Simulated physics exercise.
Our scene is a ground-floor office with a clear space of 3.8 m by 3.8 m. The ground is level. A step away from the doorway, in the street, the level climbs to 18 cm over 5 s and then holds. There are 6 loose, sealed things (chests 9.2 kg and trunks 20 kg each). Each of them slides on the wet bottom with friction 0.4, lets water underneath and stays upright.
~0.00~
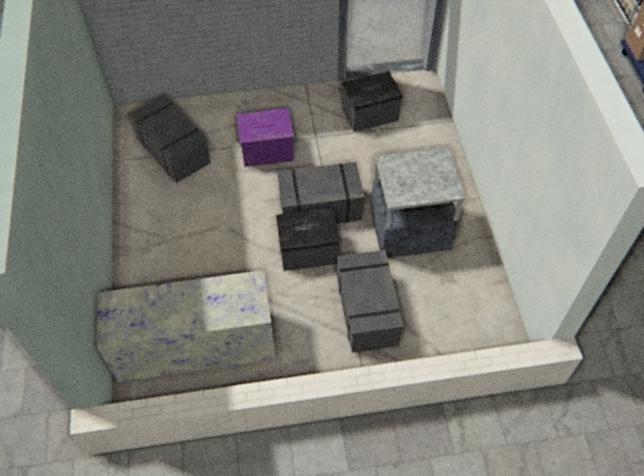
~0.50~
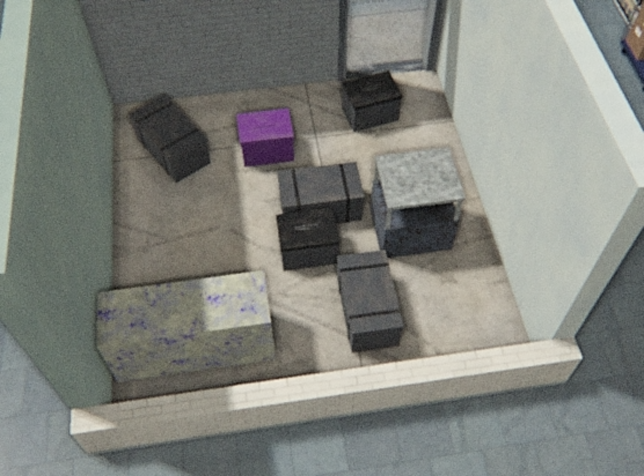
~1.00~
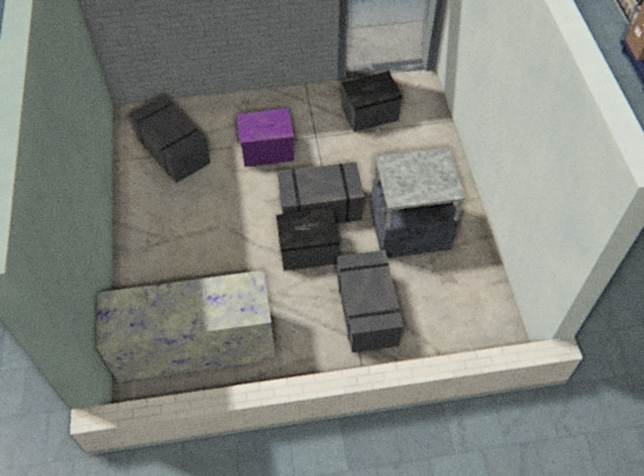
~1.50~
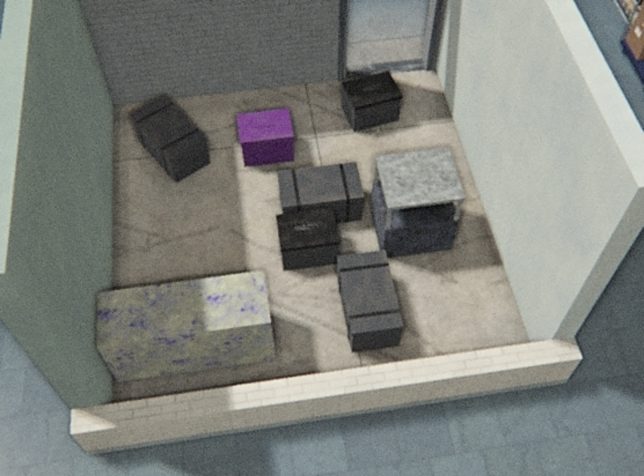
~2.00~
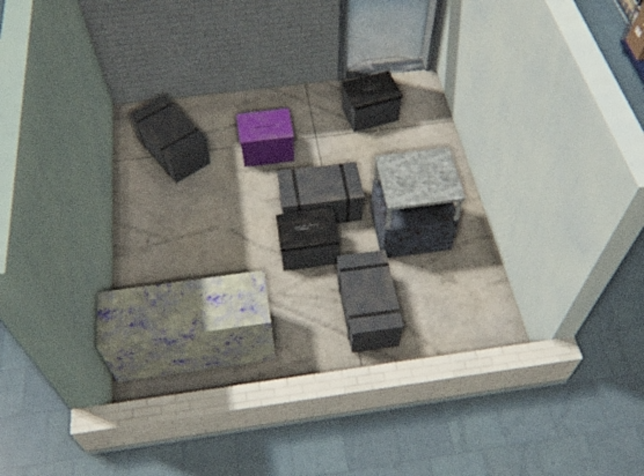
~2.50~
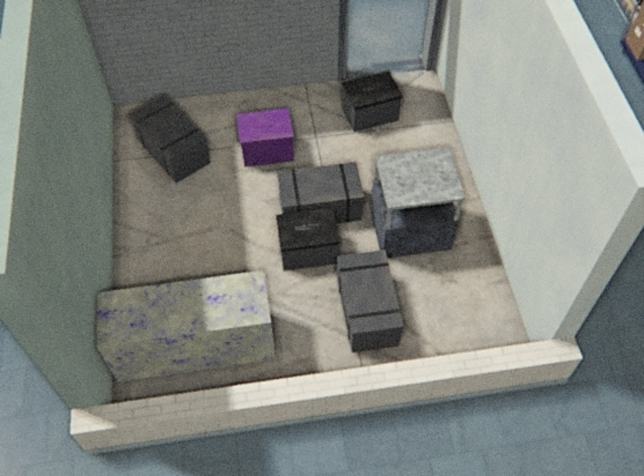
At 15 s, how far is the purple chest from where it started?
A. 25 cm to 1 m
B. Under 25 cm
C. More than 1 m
A.
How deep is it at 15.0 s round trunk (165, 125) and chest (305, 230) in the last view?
Some 8 cm at the first, some 10 cm at the second.
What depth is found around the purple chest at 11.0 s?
I'd say around 5 cm.
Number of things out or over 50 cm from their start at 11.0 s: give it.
I get 2.
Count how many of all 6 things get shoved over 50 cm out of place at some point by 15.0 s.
The total is 6.
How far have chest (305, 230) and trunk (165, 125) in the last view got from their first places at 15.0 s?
Respectively 120 and 60 centimetres.
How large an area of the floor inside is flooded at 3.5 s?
Some 1.0 m2.
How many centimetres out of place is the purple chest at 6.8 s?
Shift: About 0 cm.
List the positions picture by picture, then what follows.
The first frame shows the purple chest at (265, 125), on the bottom; 0.0 m2 under water; 0 of 6 have shifted.
The second frame shows the purple chest at (265, 125) rests on the ground; water covers 0.0 m2; 0 of 6 have shifted.
The third frame shows the purple chest at (265, 125), on the bottom; 0.0 m2 under water; 0 of 6 have shifted.
The fourth frame shows the purple chest at (265, 125), on the bottom; water covers 0.0 m2; 0 of 6 have shifted.
The fifth frame shows the purple chest at (265, 125) rests on the ground; 0.0 m2 under water; 0 of 6 have shifted.
The sixth frame shows the purple chest at (265, 125) rests on the ground; 0.1 m2 under water; 0 of 6 have shifted.
After 3.5 s the purple chest is near (265, 125), 0.0 m from its start, aground; 0 afloat.
After 6.8 s the purple chest is near (265, 125), 0.0 m from its start, aground; 1 afloat.
After 11.0 s the purple chest is near (205, 88), 0.8 m from its start, afloat; 4 afloat.
After 15.0 s the purple chest is near (311, 102), 0.6 m from its start, afloat; 6 afloat.
